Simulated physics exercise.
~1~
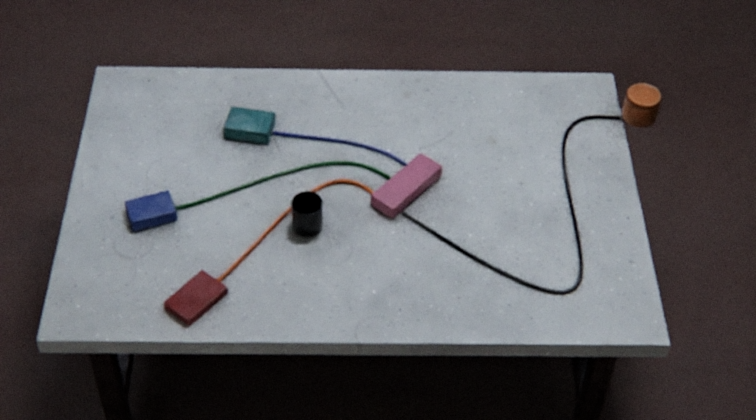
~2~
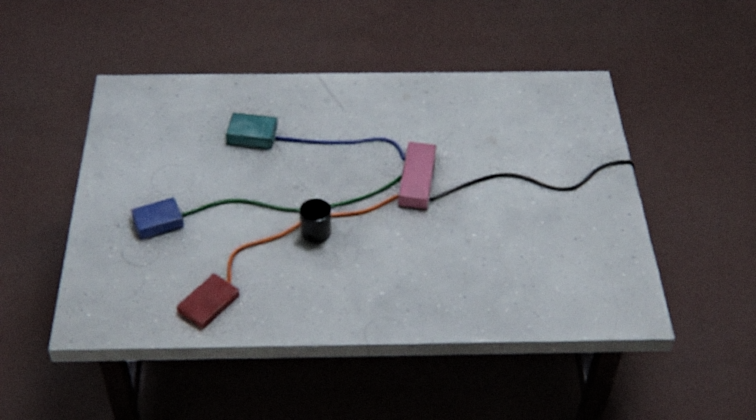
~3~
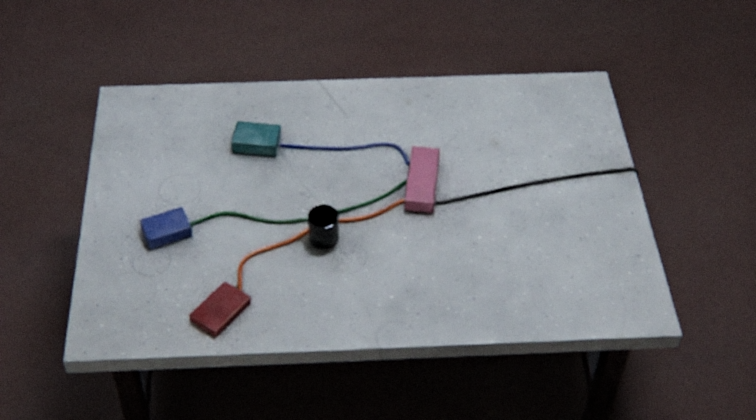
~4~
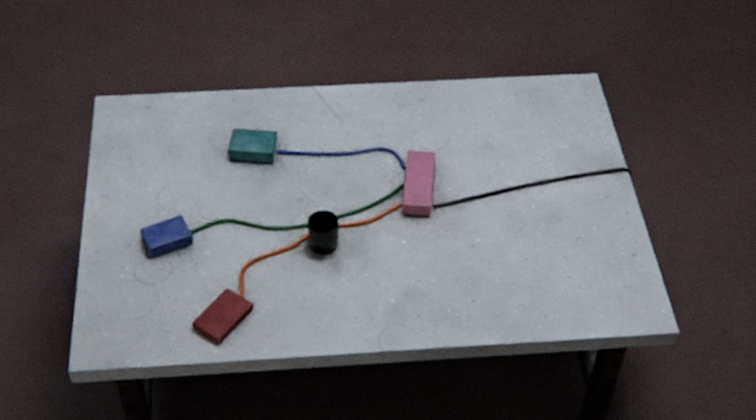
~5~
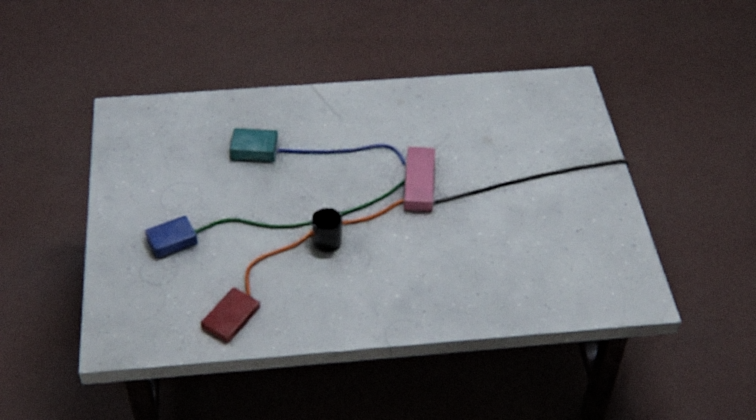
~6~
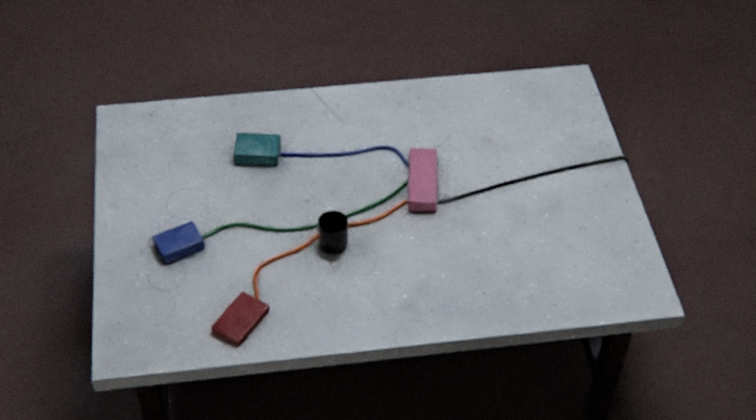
A pale, speckled table stands on a dark brown floor, seen from above at an angle. A pink strip near the middle is joined by blue, green and orange cables to a teal drive, a blue phone and a red charger on the left, with a black mug among them. An orange speaker on a slack black cable is at the right edge. The speaker drops out of sight, and the pink strip turns upright, shifting slightly right. The black cable straightens and stays taut over the edge, while the other things remain on the table, nearly unmoved.
